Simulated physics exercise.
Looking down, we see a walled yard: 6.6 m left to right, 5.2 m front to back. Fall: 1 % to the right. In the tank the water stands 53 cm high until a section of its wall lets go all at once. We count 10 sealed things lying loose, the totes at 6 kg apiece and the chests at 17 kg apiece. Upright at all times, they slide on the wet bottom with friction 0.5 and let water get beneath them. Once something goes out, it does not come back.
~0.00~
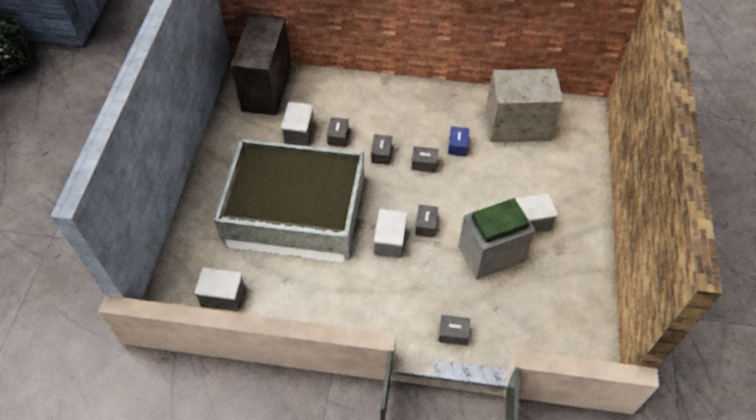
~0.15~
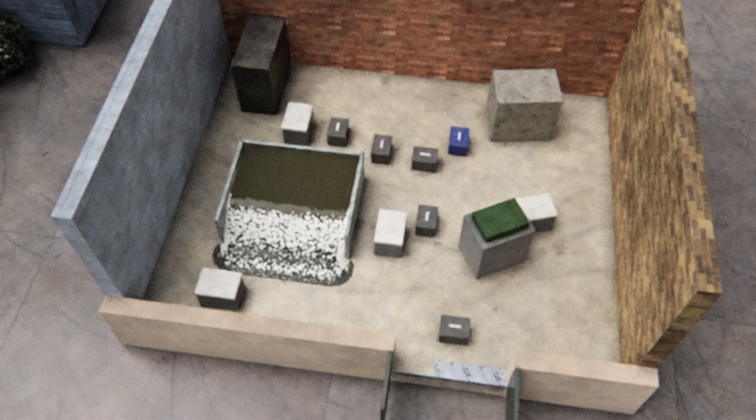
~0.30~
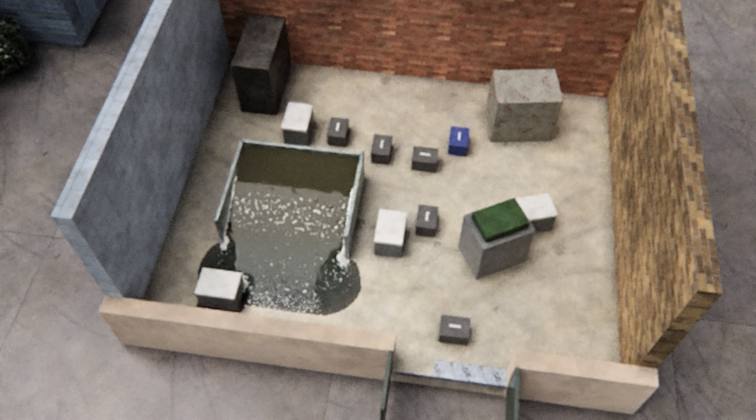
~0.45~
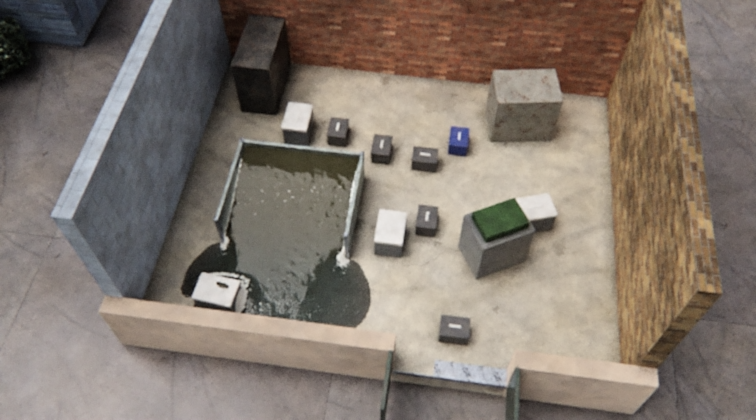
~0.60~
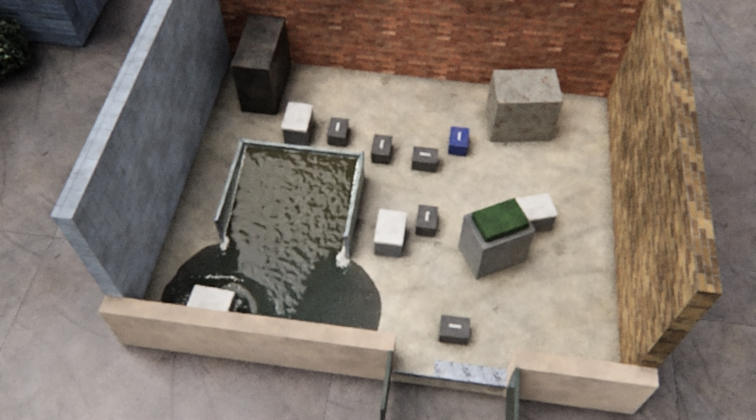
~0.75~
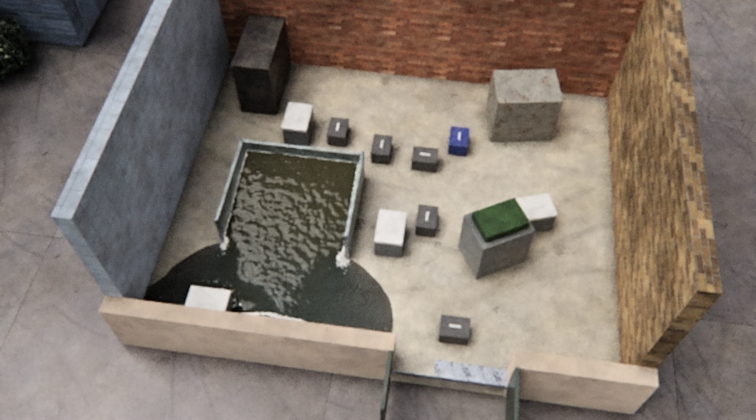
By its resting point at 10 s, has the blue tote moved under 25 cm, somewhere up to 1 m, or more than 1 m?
It ends near its start.
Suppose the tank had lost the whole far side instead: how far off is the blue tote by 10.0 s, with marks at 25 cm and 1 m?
Well, the blue tote is flushed away.
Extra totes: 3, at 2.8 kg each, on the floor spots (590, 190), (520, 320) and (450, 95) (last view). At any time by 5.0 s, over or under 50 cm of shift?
Result, in listed order: Exceeded / exceeded / not exceeded.
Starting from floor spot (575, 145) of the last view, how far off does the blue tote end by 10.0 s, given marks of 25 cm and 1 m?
Observed: Object shuffles over a little.
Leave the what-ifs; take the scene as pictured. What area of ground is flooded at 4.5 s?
Somewhere about 24 m2, give or take.
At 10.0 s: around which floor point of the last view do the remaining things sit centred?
I'd say about (405, 172) in the last view.
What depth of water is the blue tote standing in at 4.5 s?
Roughly 1 cm.
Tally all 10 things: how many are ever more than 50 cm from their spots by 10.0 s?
It works out to 2.
After 2.0 s the blue tote is near (459, 136), 0.0 m from its start, aground; 0 of 10 are out; 1 afloat.
After 4.5 s the blue tote is near (459, 136), 0.0 m from its start, aground; 0 of 10 are out; 1 afloat.
After 7.0 s the blue tote is near (459, 136), 0.0 m from its start, aground; 0 of 10 are out; 1 afloat.
After 10.0 s the blue tote is near (459, 136), 0.0 m from its start, aground; 0 of 10 are out; 0 afloat.
